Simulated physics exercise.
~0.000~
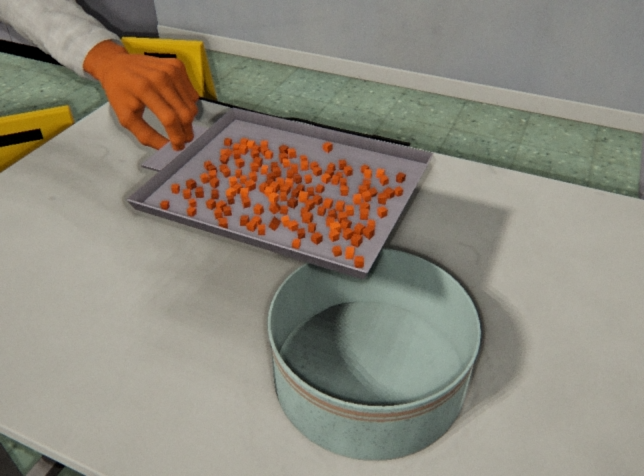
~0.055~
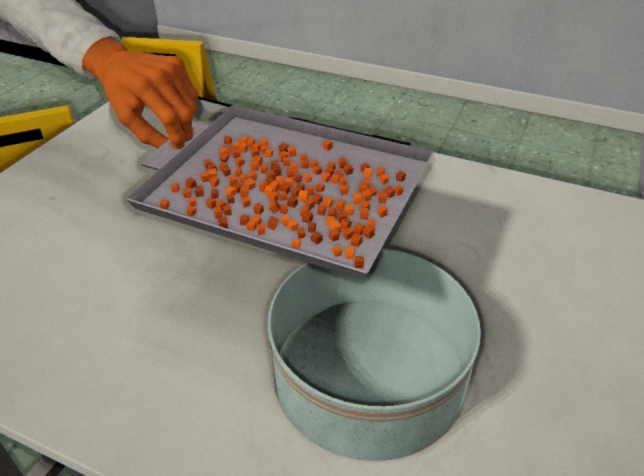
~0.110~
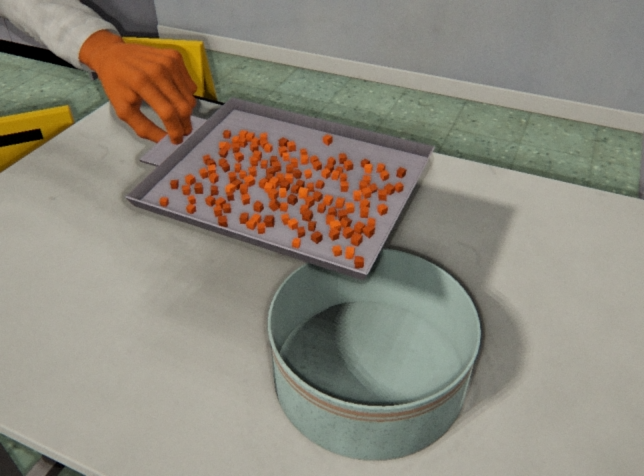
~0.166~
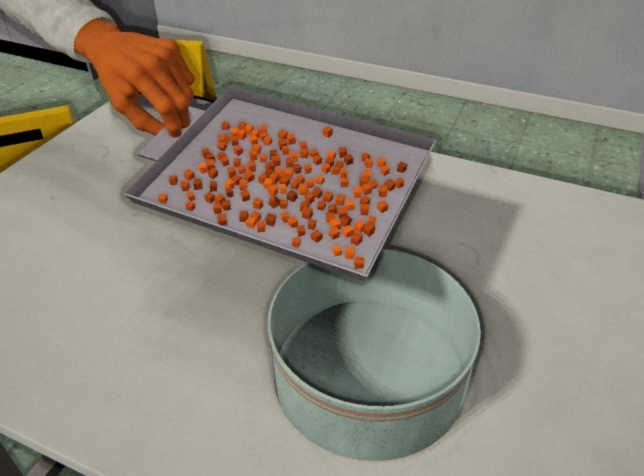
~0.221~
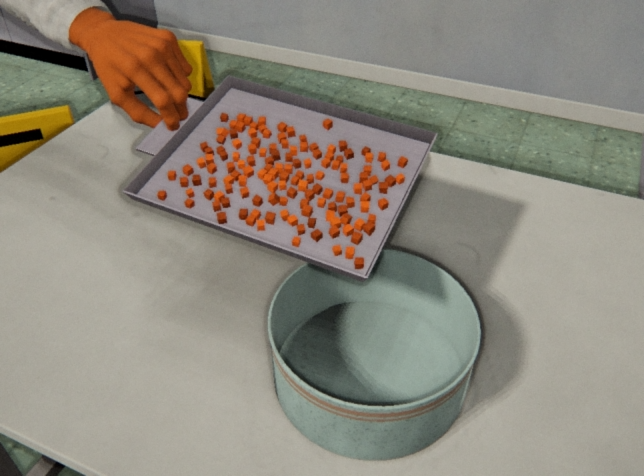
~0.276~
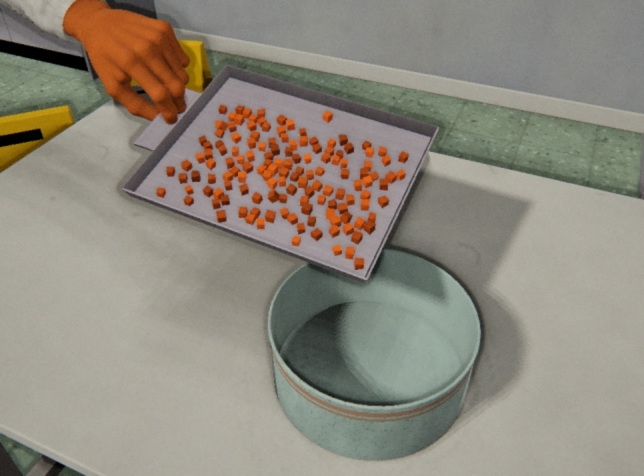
A hand slightly tilts a gray tray of orange cubes beside a pale green pot.
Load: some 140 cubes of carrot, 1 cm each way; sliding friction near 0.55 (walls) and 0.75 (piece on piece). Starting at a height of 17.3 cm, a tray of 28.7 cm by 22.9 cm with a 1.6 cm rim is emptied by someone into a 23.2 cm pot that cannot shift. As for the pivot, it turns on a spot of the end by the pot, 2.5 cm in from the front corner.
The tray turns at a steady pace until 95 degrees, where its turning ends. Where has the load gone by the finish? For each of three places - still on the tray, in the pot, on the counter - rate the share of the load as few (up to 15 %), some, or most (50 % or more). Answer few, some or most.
Tray: Few; pot: Most; counter: Some.
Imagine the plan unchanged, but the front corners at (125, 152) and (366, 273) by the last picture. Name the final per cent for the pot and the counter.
You'd end with pot at 100 and counter at 0.
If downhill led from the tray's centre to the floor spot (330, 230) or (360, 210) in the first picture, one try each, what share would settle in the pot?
Some 100 and 70 per cent.
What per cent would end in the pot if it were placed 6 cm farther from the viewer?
In that case about 25 percent would end up there.
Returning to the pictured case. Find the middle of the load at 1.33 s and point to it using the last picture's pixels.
My estimate is roughly (304, 268).
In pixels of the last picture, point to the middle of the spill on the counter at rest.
You'll find it at about pixel (234, 436).
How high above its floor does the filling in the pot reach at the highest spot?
Height: Approx. 2.0 cm.
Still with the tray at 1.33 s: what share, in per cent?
It's roughly 65 percent.
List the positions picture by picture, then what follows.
Tray tilt 0 degrees, front corners at (133, 198) and (364, 268); middle of the pieces at (285, 190); pot at (373, 317), in the first picture.
Tray tilt 1 degrees, front corners at (133, 198) and (364, 268); middle of the pieces at (285, 189), in the second picture.
Tray tilt 3 degrees, front corners at (132, 195) and (364, 269), lowest corner right front; middle of the pieces at (285, 186), in the third picture.
Tray tilt 6 degrees, front corners at (130, 192) and (364, 271), lowest corner right front; middle of the pieces at (285, 181), in the fourth picture.
Tray tilt 10 degrees, front corners at (129, 189) and (364, 272), lowest corner right front; middle of the pieces at (284, 177), in the fifth picture.
Tray tilt 13 degrees, front corners at (128, 187) and (364, 274), lowest corner right front; middle of the pieces at (284, 173); pot at (373, 317). Its pace works out near 60 degrees a second, in the sixth picture.
After 0.91 s, tilt 52 degrees; the tray holds 100 %, the pot 0 %.
After 1.33 s, tilt 78 degrees; the tray holds 65 %, the pot 20 %.
Then, at 1.83 s, tilt 95 degrees; the tray holds 30 %, the pot 30 %.
By 2.9 s all is still; tray 0 %, pot 65 %, counter 35 %.
